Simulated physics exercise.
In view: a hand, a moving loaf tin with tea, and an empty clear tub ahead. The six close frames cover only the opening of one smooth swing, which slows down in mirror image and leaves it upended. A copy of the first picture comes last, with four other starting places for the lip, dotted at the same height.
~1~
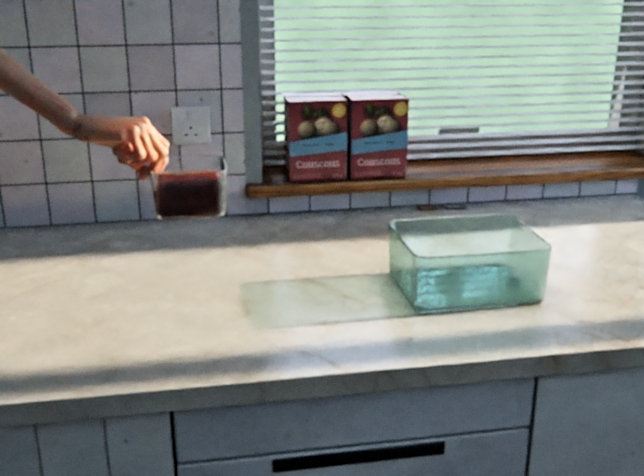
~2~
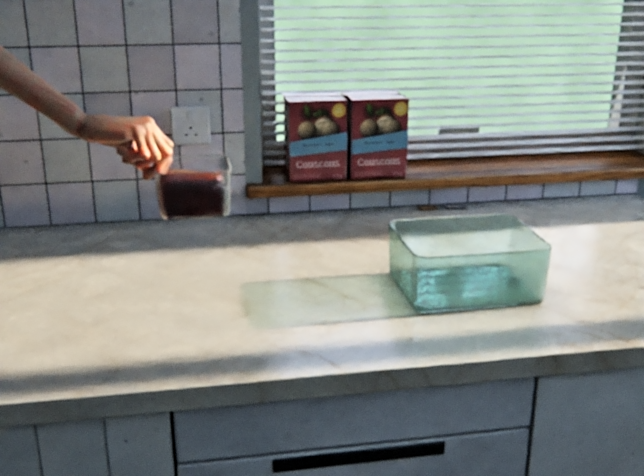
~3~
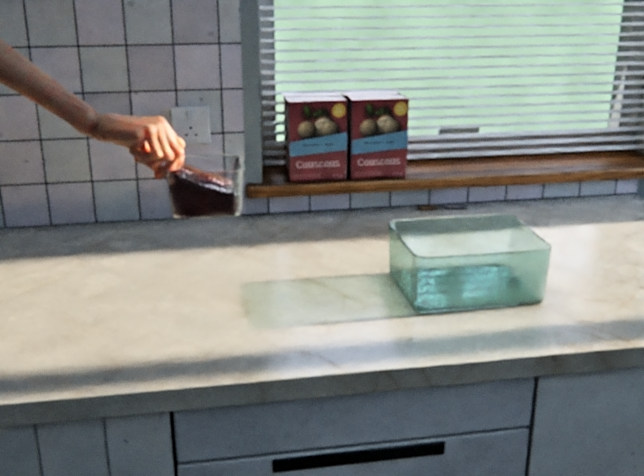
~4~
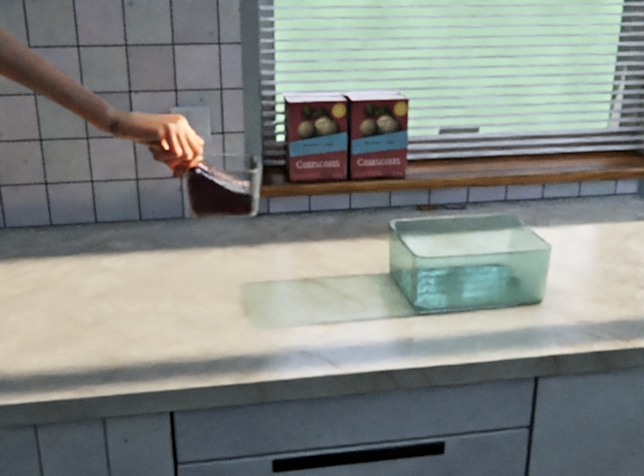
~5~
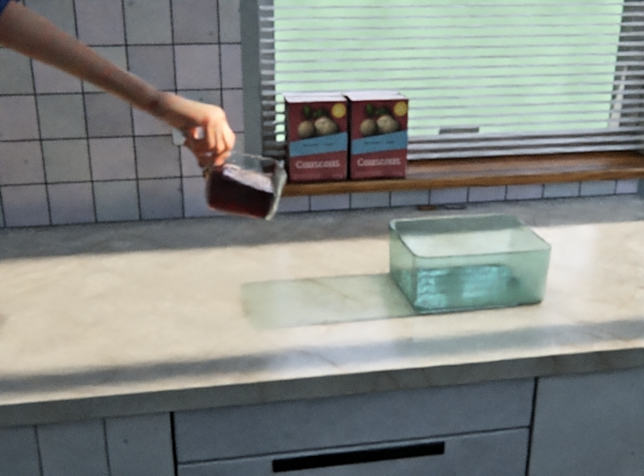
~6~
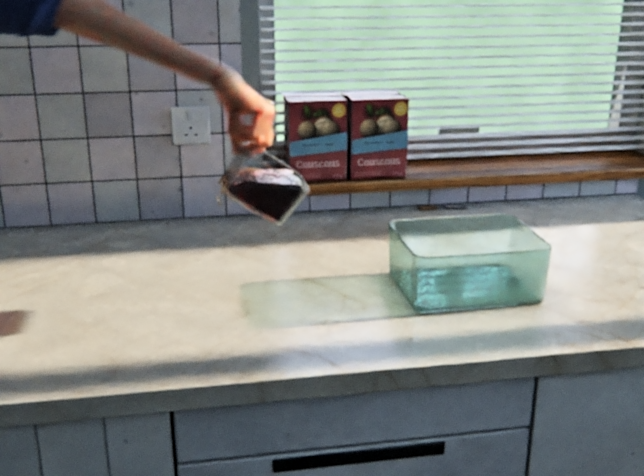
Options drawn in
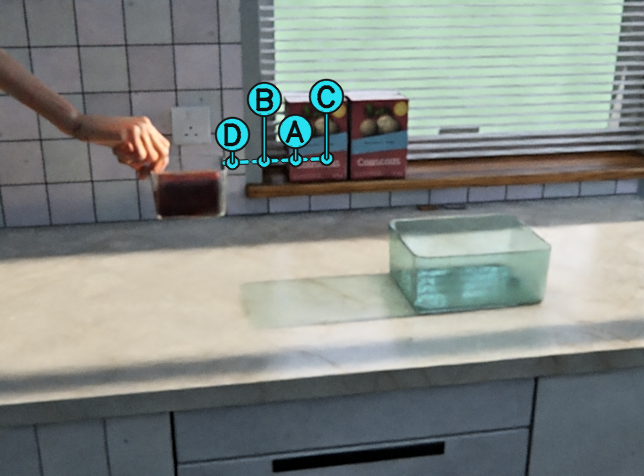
A clear container of dark reddish liquid, held by a hand, moves slowly right above a counter, toward an empty clear tub. The liquid sloshes up at the left rim while the container is still upright, then the hand tilts it right side down, and a blurred reddish shape appears at far left.
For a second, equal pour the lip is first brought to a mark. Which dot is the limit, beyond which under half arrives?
That is dot B.
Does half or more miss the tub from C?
No.
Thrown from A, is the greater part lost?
No.
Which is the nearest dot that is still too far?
D.
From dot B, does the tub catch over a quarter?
Yes.
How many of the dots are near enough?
Three of the four.
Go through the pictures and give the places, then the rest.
Upright, lip at (224, 163); tub from (412, 311) to (543, 301); nothing has left yet, in the first picture.
Upright, lip at (227, 162); nothing has left yet, in the second picture.
Upright, lip at (239, 162); nothing has left yet, in the third picture.
Upright, lip at (256, 162); tea is over the rim, down to (190, 164), in the fourth picture.
Tipped about 13°, lip at (281, 168); tea is over the rim, down to (206, 175), in the fifth picture.
Tipped about 35°, lip at (305, 182); tea is over the rim, down to (219, 205), in the sixth picture.
On the marked copy, A at (295, 159); B at (264, 161); C at (326, 158); D at (232, 162).
For dot A, about 86 % lands in the tub, 4 % falls short and 10 % goes beside or beyond.
For dot B, about 76 % lands in the tub, 17 % falls short and 7 % goes beside or beyond.
For dot C, about 83 % lands in the tub, 5 % falls short and 12 % goes beside or beyond.
For dot D, about 16 % lands in the tub, 79 % falls short and 5 % goes beside or beyond.
